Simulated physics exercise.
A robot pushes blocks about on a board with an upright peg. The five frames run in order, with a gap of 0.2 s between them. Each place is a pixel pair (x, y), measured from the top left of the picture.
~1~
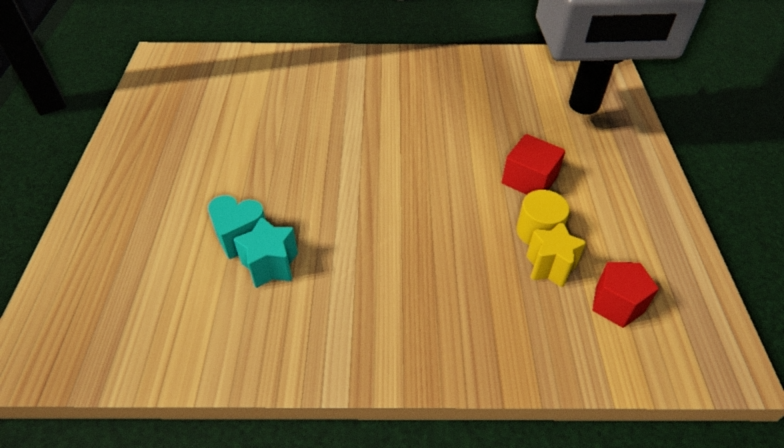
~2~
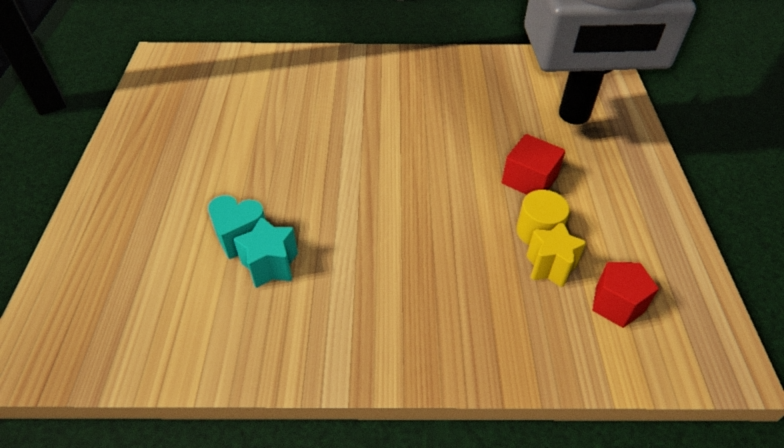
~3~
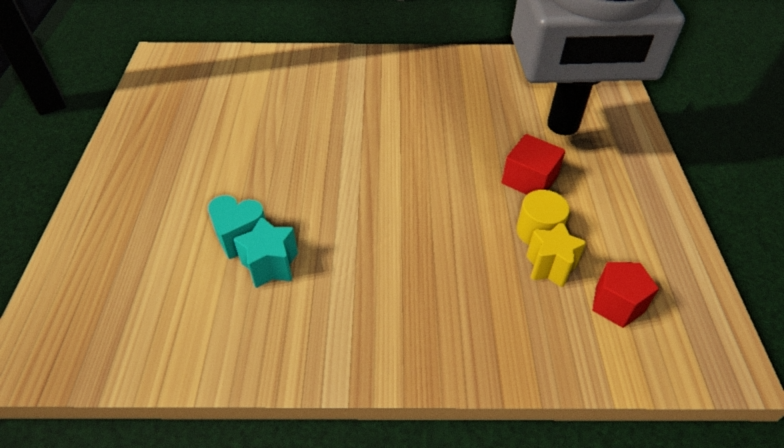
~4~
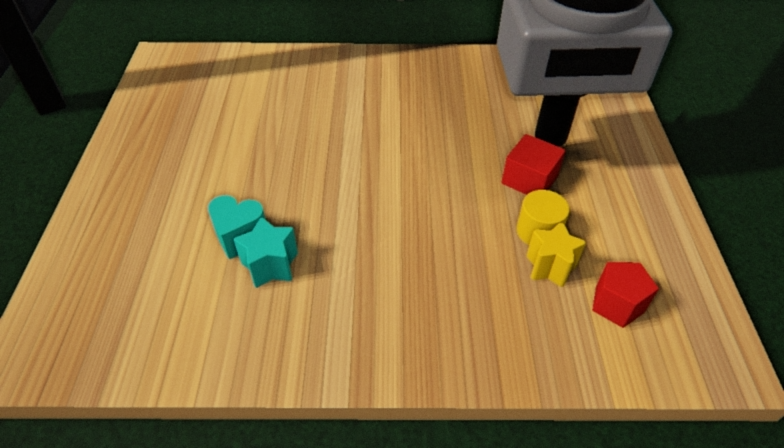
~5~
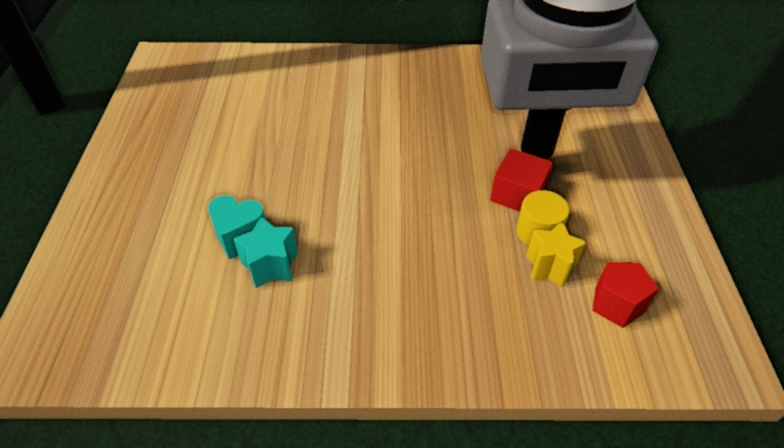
A light wooden board on a dark green surface is seen from above at an angle by a camera that stays still. Two teal blocks, a heart and a star, sit left of centre, while a red cube, a yellow cylinder, a yellow star and a red pentagon stand on the right. A grey machine's black peg slides down and left from the upper right and nudges the red cube slightly the same way.
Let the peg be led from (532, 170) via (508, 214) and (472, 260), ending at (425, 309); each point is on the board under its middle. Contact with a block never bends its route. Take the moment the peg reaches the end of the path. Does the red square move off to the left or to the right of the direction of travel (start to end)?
Answer: Rightward.
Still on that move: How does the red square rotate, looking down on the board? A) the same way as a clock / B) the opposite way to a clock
That would be A.
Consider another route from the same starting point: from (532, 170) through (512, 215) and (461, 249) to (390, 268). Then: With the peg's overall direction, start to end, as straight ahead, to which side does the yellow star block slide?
That's a shift to the left.
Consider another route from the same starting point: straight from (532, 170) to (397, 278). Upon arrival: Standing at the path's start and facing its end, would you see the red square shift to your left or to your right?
It shifts to the left.
What follows on the original path. One third of the way, peg at (512, 195); red square at (485, 209), turned 15° clockwise; yellow cylinder at (544, 215); yellow star block at (563, 247).
Two thirds of the way, peg at (475, 242); red square at (435, 250), turned 50° clockwise; yellow cylinder at (542, 220); yellow star block at (565, 251).
At the end, peg at (426, 292); red square at (377, 279), turned 85° clockwise; yellow cylinder at (542, 220); yellow star block at (565, 251).
